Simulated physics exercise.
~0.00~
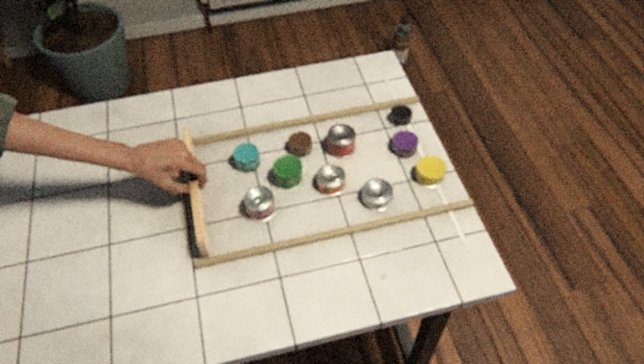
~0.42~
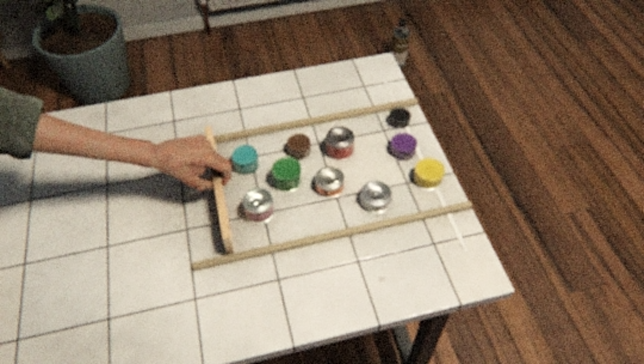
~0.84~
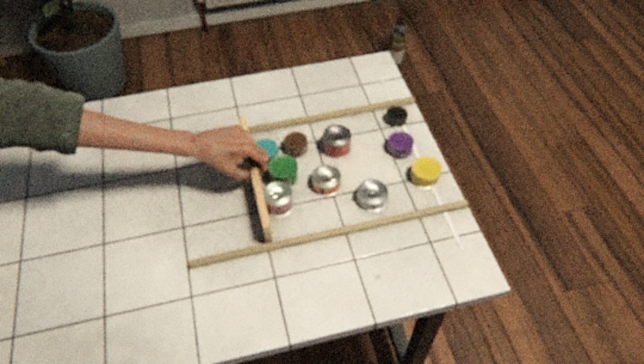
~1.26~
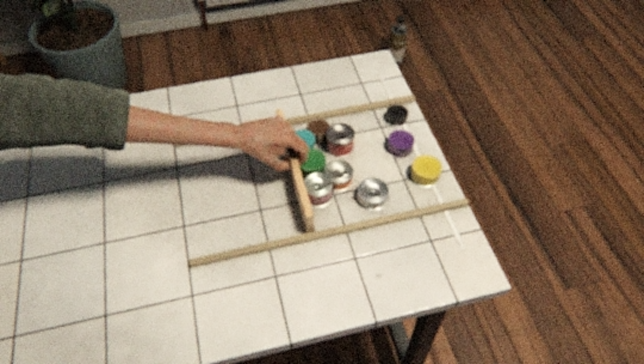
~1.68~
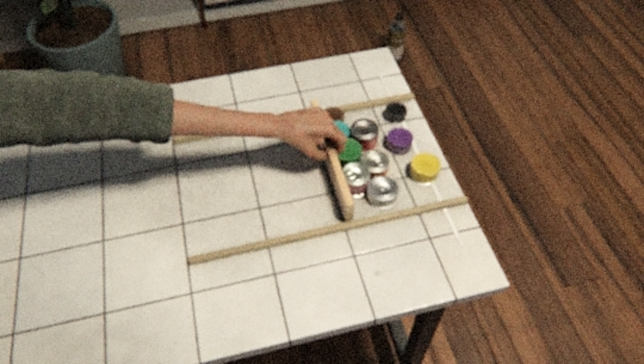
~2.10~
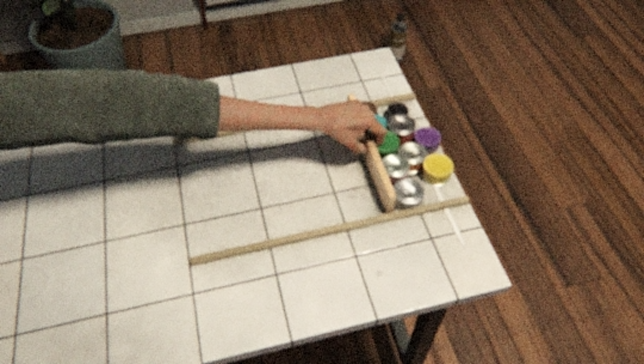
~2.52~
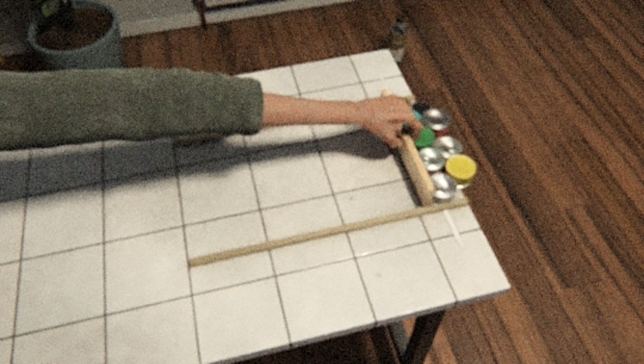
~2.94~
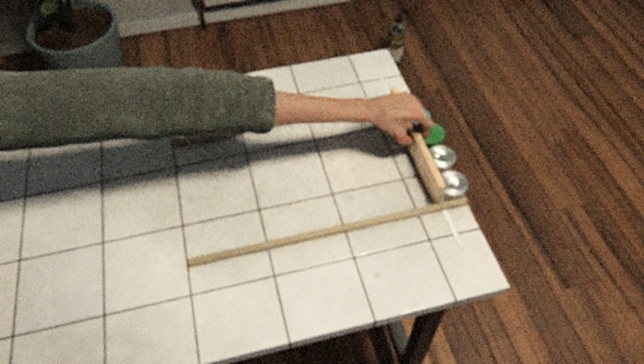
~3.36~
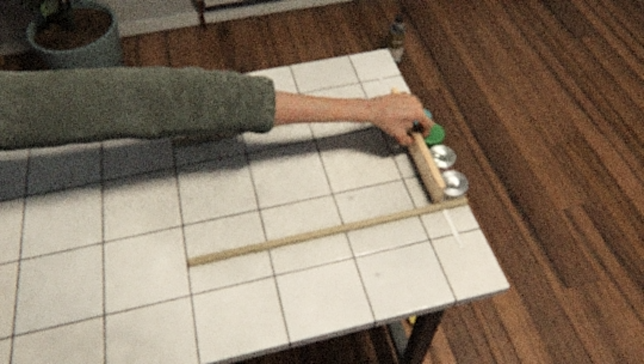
A hand slides a wooden board right, pushing tins along until several drop off the table's end.
